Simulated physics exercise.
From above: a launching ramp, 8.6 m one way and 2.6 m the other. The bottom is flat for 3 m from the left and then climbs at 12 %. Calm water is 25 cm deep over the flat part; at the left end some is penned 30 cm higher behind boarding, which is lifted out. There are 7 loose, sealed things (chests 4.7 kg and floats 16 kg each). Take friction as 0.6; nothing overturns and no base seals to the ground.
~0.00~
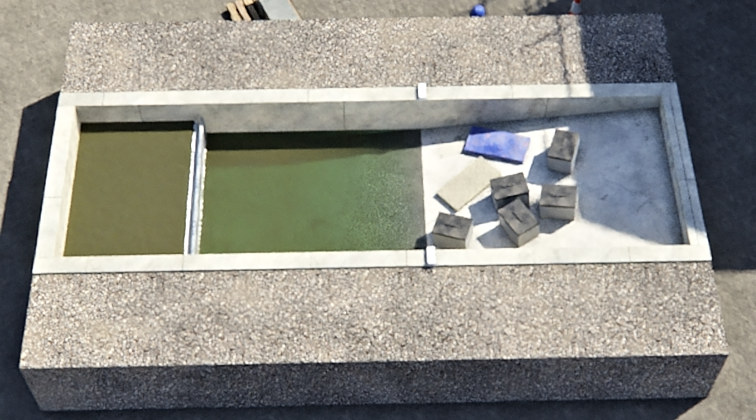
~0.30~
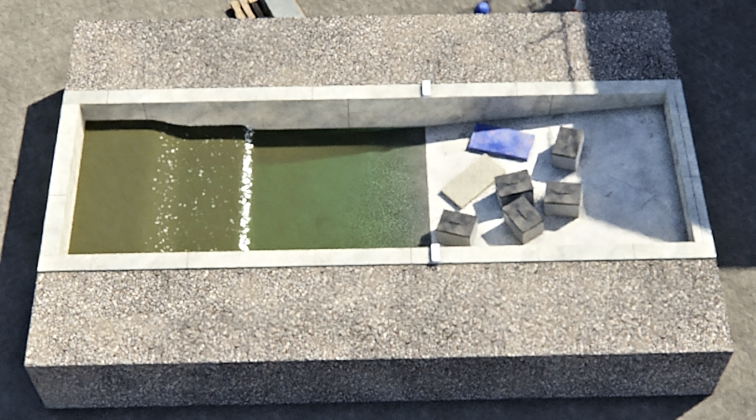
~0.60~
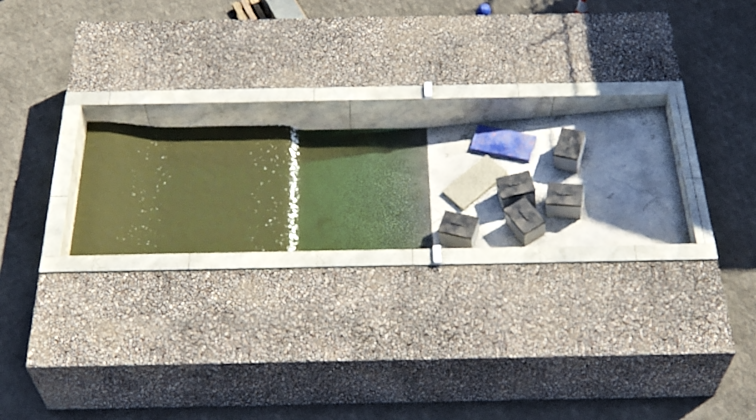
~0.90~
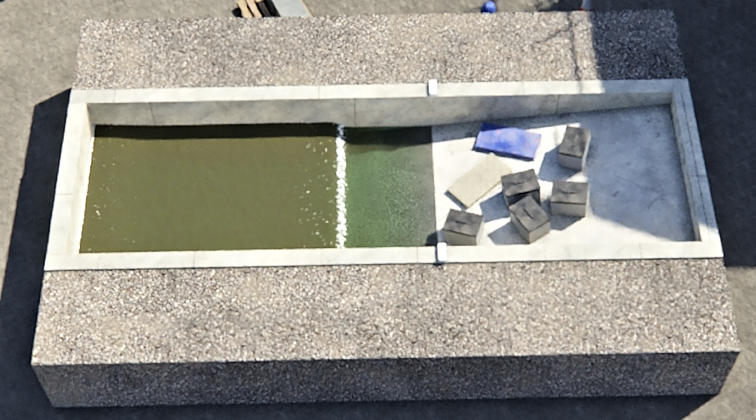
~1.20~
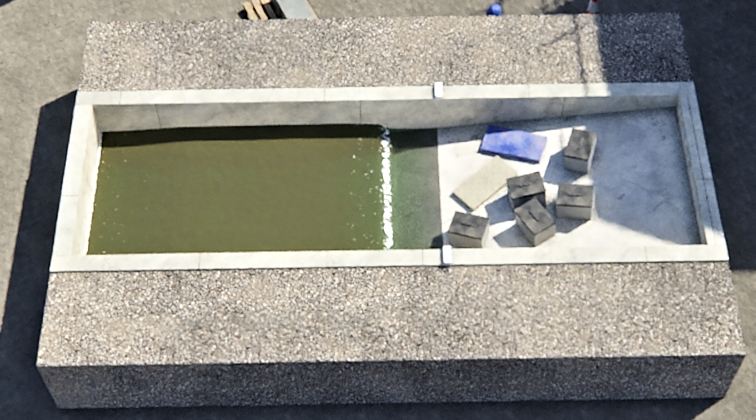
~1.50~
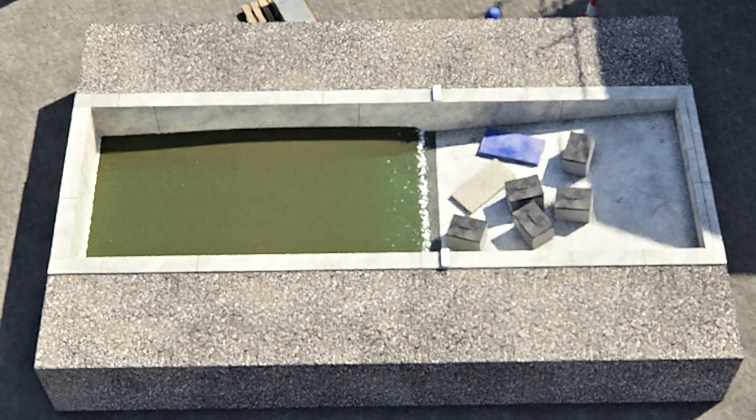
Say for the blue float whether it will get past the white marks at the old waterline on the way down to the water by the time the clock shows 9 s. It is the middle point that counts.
The blue float crosses.
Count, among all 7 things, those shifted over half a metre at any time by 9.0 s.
I count 7.
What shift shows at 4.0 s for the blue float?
About 20 cm.
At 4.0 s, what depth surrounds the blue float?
Roughly 10 cm.
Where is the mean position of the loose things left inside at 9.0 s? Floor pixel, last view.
Near (331, 221).
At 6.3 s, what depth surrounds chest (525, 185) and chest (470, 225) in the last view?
Roughly 6 and 5 cm.
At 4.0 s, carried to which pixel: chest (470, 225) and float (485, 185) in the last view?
Near (564, 236) and (513, 196).
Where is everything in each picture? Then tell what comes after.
In the first picture, the blue float at (498, 143), on the bottom; 13.0 m2 under water; 0 of 7 have shifted.
In the second picture, the blue float at (502, 141) rests on the ground; water covers 13.0 m2; 0 of 7 have shifted.
In the third picture, the blue float at (504, 142) rests on the ground; 13.0 m2 under water; 0 of 7 have shifted.
In the fourth picture, the blue float at (509, 140), on the bottom; 13.0 m2 under water; 0 of 7 have shifted.
In the fifth picture, the blue float at (514, 142), on the bottom; water covers 13.0 m2; 0 of 7 have shifted.
In the sixth picture, the blue float at (513, 146) rests on the ground; water covers 13.0 m2; 0 of 7 have shifted.
After 2.1 s the blue float is near (513, 146), 0.0 m from its start, aground; 0 of 7 are over the mark; 0 afloat.
After 4.0 s the blue float is near (524, 139), 0.2 m from its start, afloat; 0 of 7 are over the mark; 7 afloat.
After 6.3 s the blue float is near (354, 150), 2.3 m from its start, afloat; 4 of 7 are over the mark; 7 afloat.
After 9.0 s the blue float is near (298, 151), 3.2 m from its start, afloat; 7 of 7 are over the mark; 7 afloat.
